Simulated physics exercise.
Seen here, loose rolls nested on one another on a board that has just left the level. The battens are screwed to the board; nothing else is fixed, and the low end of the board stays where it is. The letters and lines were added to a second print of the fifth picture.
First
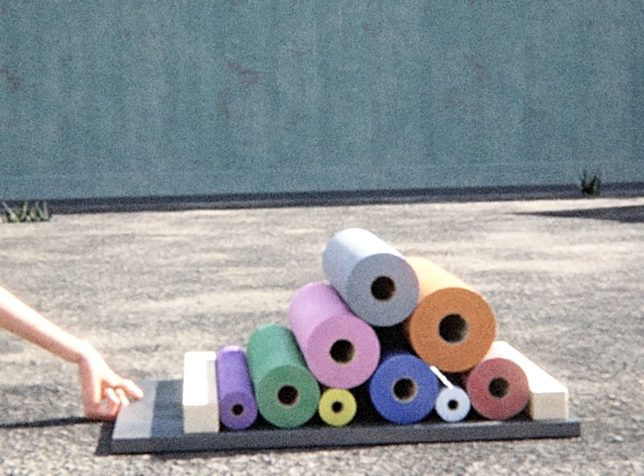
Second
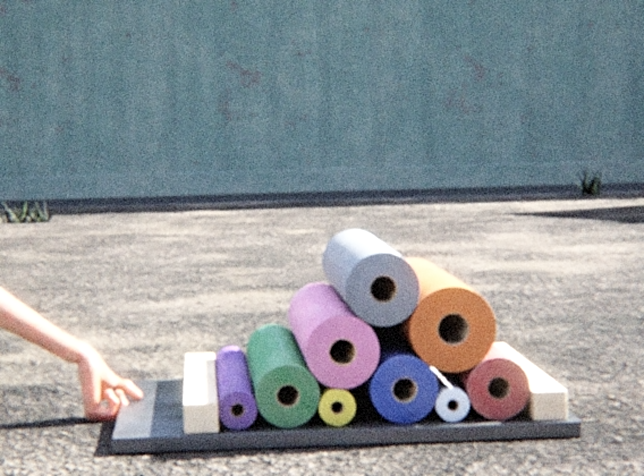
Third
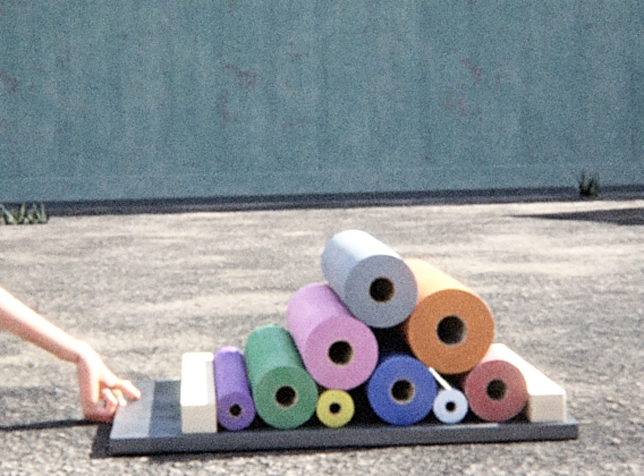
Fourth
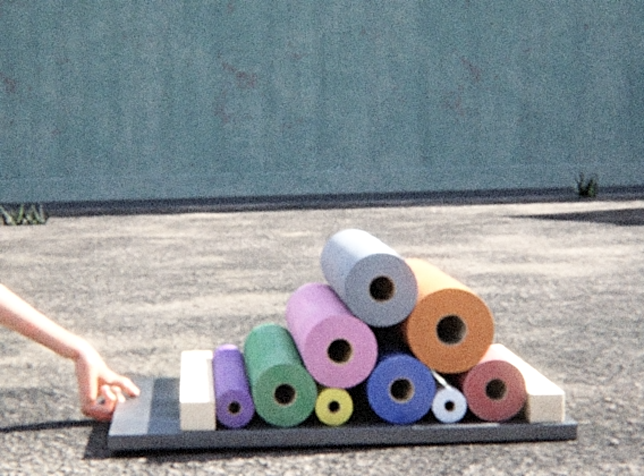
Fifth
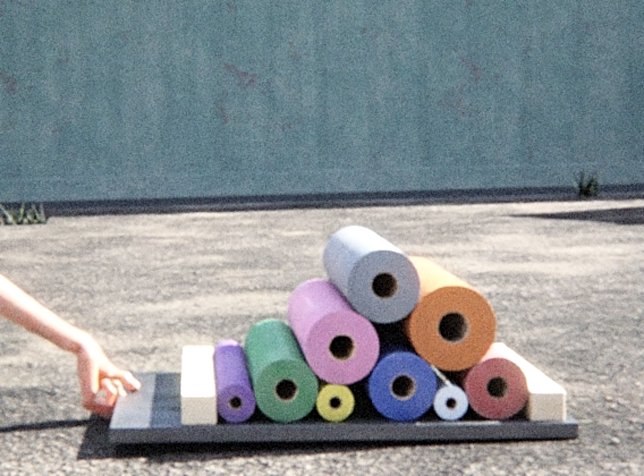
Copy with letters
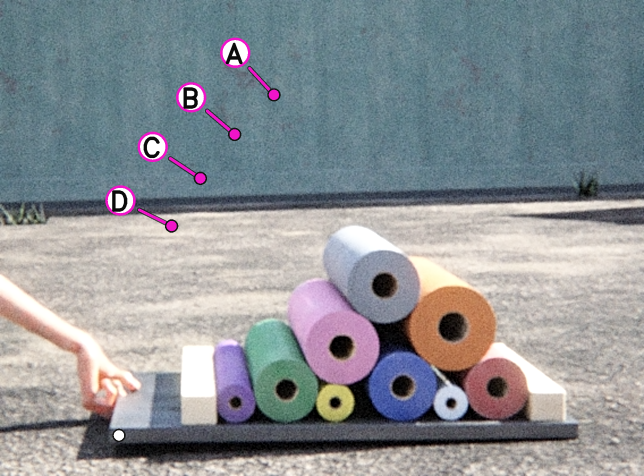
Stacked coloured rolls resting between pale battens on a dark board as a hand at left slightly raises its near end.
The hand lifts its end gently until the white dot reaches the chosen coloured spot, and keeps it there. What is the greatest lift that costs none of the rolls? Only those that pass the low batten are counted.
Lift it to D and no more.
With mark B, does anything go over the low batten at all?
Yes.
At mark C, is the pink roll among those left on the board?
Yes, with C.
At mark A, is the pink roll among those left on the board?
The pink roll: No.
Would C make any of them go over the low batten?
At C: Yes.
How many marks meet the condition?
One of them.
On the marked copy, A at (274, 95); B at (235, 134); C at (200, 178); D at (172, 226); the white dot at (119, 435).
Following D. Soon after the start, board at 17°.
Later, board at 28°.
In the end, board at 28°, none over the low batten.
As for the rest, A three over the low batten (orange, pink, grey); B two over the low batten (orange, grey); C two over the low batten (orange, grey).
